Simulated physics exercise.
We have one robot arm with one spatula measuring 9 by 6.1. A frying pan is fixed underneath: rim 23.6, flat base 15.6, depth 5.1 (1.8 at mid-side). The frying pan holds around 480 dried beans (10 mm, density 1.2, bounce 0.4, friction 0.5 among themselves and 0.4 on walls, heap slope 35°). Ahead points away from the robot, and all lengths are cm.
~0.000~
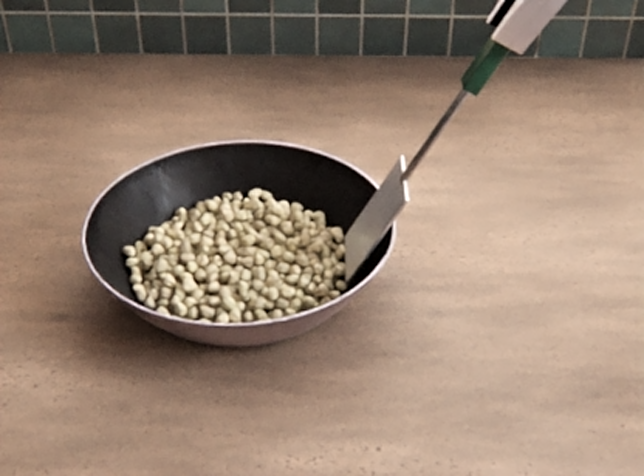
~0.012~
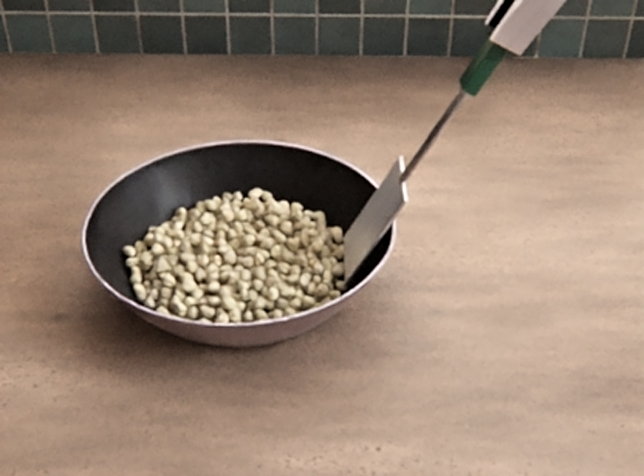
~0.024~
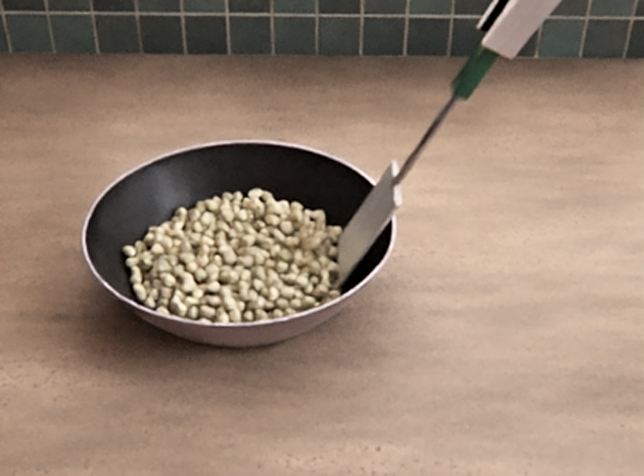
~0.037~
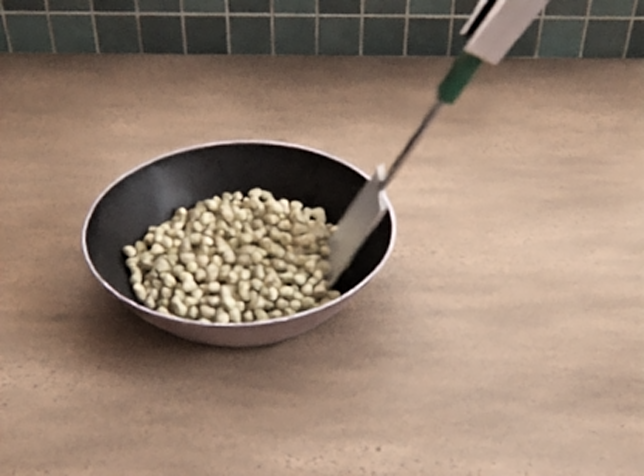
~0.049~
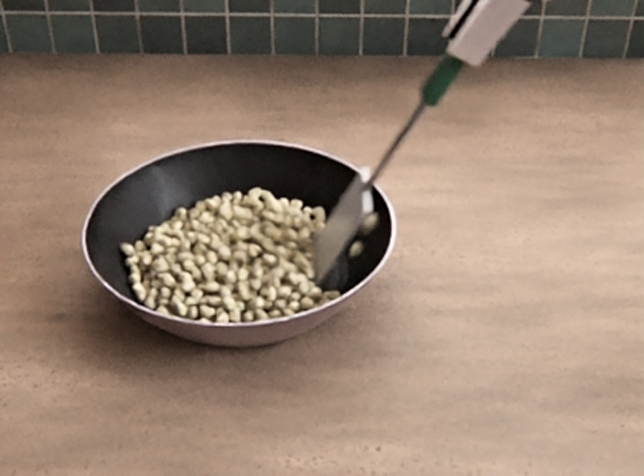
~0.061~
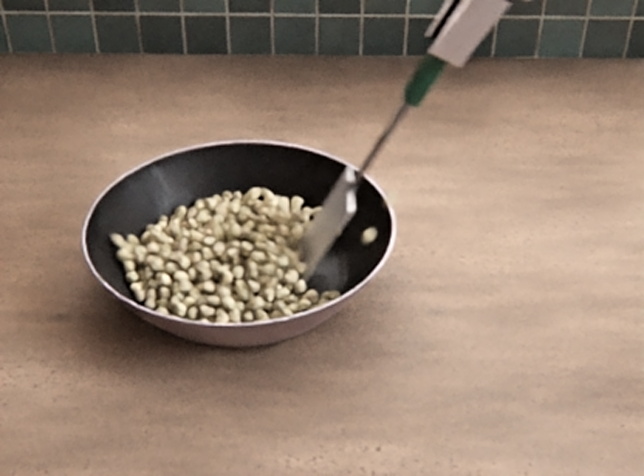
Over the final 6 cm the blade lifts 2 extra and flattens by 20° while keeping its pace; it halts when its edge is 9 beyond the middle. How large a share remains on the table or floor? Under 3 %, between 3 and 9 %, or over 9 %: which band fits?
The band that fits is over 9 %.
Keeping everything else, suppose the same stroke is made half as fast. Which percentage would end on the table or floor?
In that case, around 15 per cent would end on the table or floor.
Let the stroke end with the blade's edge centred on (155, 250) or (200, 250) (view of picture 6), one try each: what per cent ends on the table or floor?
I'd say roughly 5 per cent, then roughly 0 per cent.
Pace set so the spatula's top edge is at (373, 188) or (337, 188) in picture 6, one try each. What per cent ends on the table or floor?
Respectively, around 20 and 30 per cent.
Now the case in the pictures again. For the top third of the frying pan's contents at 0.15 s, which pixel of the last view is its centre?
I'd put it close to (158, 237).
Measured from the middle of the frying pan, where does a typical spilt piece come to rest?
About 24 cm.
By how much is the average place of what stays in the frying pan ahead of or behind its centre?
I'd say it's roughly 2.5 cm toward the front.
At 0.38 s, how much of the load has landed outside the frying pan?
It works out to about 10 in a hundred.
After 0.11 s, sloping 62°, highest piece 15 above the table; 483 in the frying pan, 2 on the blade or in flight.
After 0.15 s, sloping 56°, highest piece 22 above the table; 482 in the frying pan, 3 on the blade or in flight.
After 0.38 s, sloping 42°, highest piece 23 above the table; 373 in the frying pan, 41 on the table or floor, 71 on the blade or in flight.
After 1.43 s, sloping 42°, highest piece 5 above the table; 373 in the frying pan, 112 on the table or floor.
In the end, 373 in the frying pan, 112 on the table or floor. That is 23 % on the table or floor.
